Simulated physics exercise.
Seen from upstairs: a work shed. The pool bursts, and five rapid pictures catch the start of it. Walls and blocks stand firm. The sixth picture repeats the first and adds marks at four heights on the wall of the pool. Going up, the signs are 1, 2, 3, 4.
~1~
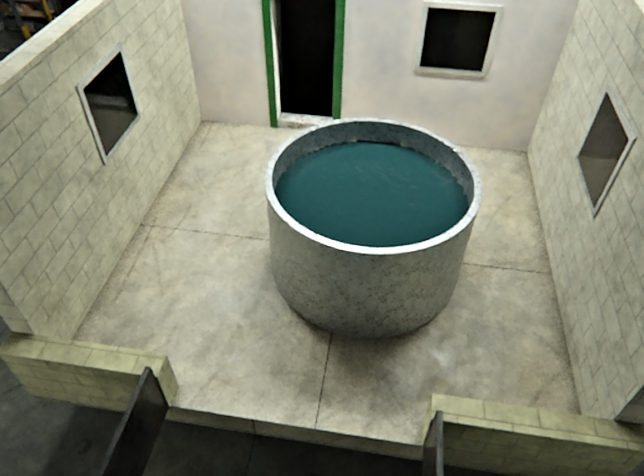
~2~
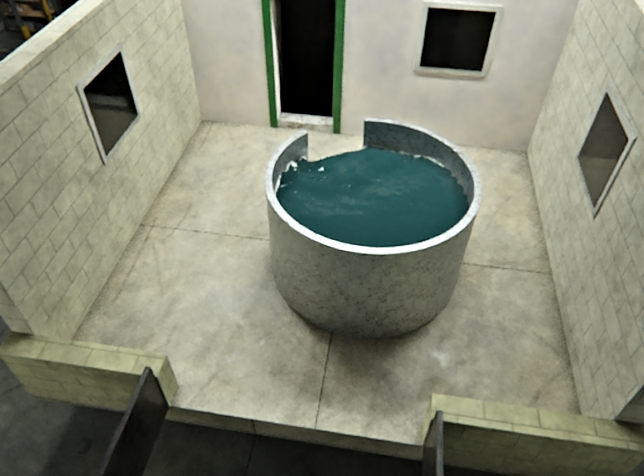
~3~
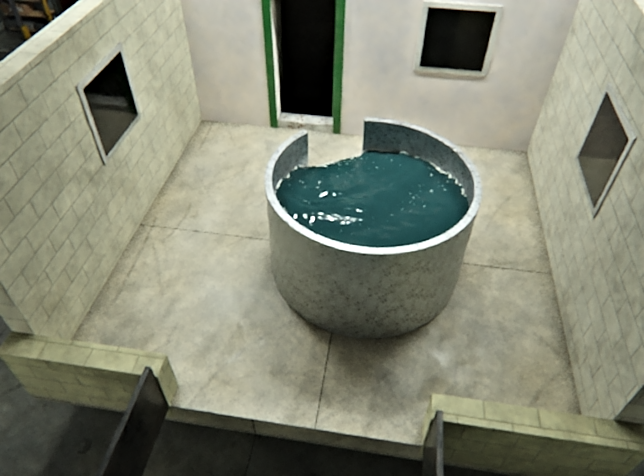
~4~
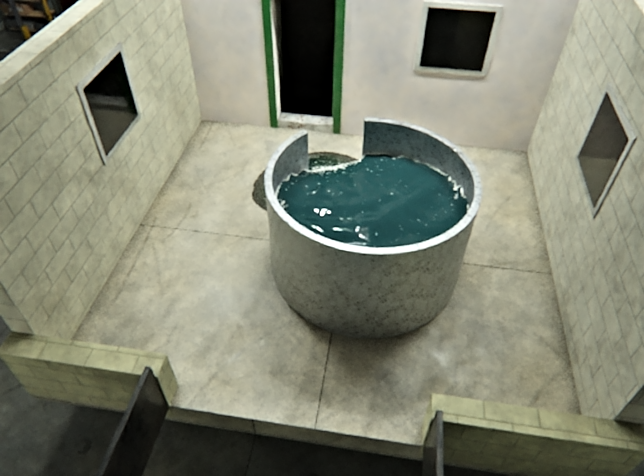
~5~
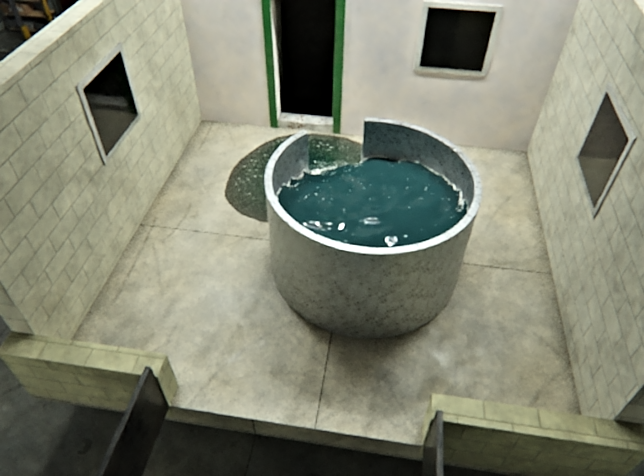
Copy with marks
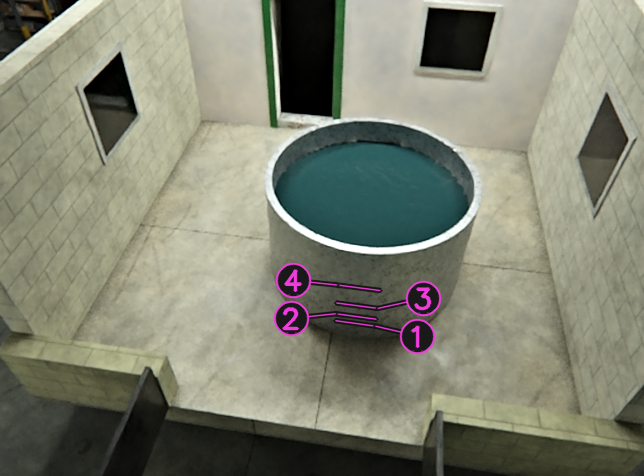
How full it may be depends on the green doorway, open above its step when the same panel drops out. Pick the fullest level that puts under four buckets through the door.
The limit is 2.
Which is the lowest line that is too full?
It is 3.
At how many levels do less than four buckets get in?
Two of the four.
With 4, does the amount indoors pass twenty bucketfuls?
Yes, clearly.
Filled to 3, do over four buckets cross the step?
Yes.
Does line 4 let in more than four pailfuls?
Yes, it does.
On the marked copy, 1 at (355, 323); 2 at (355, 316); 3 at (356, 305); 4 at (358, 287); from the bottom up 1, 2, 3, 4.
For line 1, nothing gets over.
For line 2, a bucket or two gets in.
For line 3, about 10 bucketfuls get in.
For line 4, dozens of bucketfuls pour in.
